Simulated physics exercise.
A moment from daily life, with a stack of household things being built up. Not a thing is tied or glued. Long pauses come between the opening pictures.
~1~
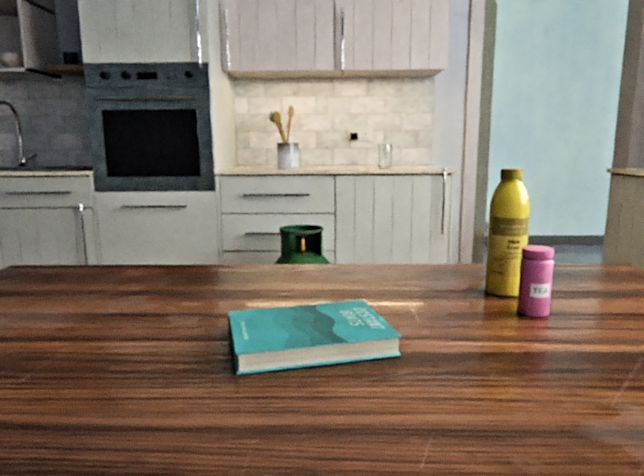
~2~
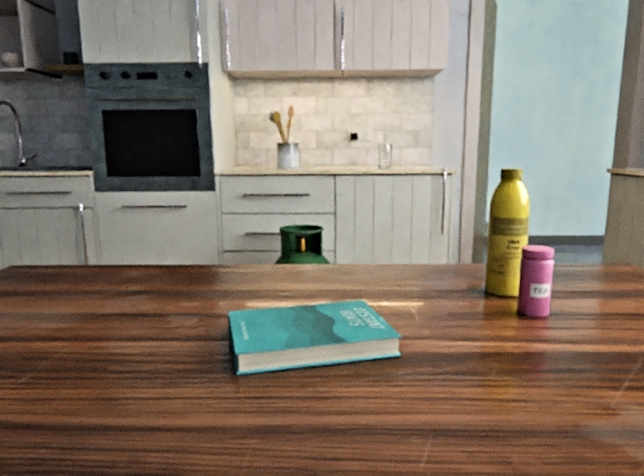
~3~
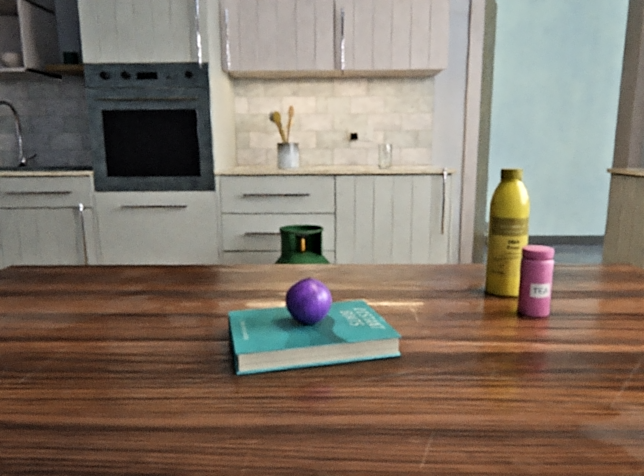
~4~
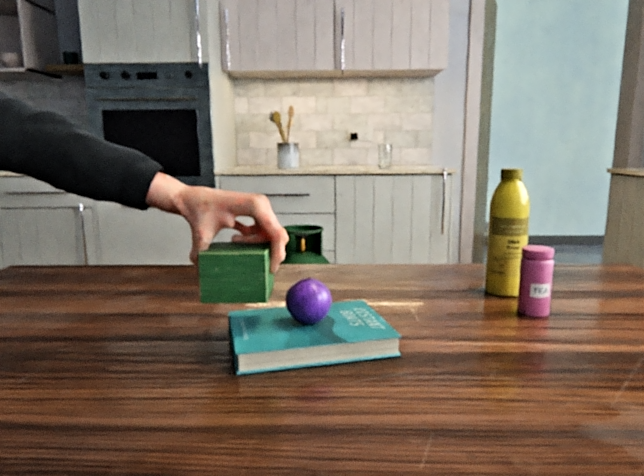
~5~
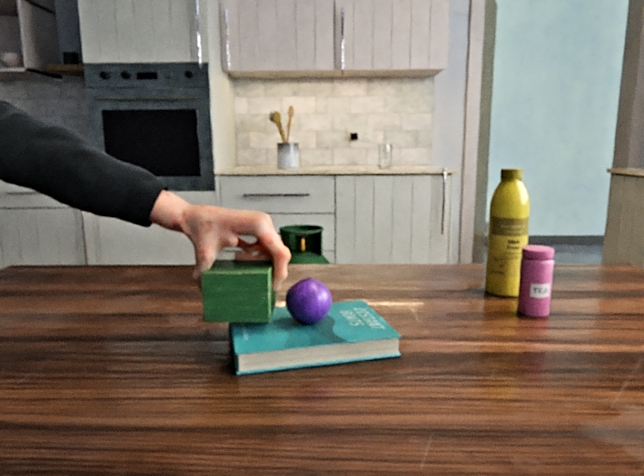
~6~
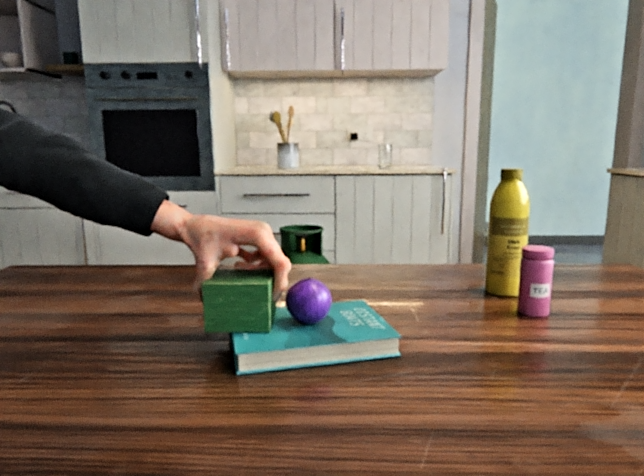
A turquoise book lies on a striped brown wooden table, seen from a fixed, slightly raised view facing a pale kitchen with a dark oven at left. A yellow bottle and a pink container stand at right, a dark green object sits behind the book, and a round purple onion appears on the book. A dark-sleeved arm then enters from the left, lowers a green block beside the onion, and keeps holding it.
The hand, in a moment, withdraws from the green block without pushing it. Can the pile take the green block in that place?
It stays intact.
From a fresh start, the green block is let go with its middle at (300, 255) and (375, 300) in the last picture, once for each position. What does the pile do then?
First case - pile falls; second case - pile steady.
Then, 0.20 s on from there, no change.
Then, 0.60 s on from there, green block resting near (241, 300).
In the end, all 5 unmoved. At the end, from the last picture's camera, green block near (241, 300). The pile holds.
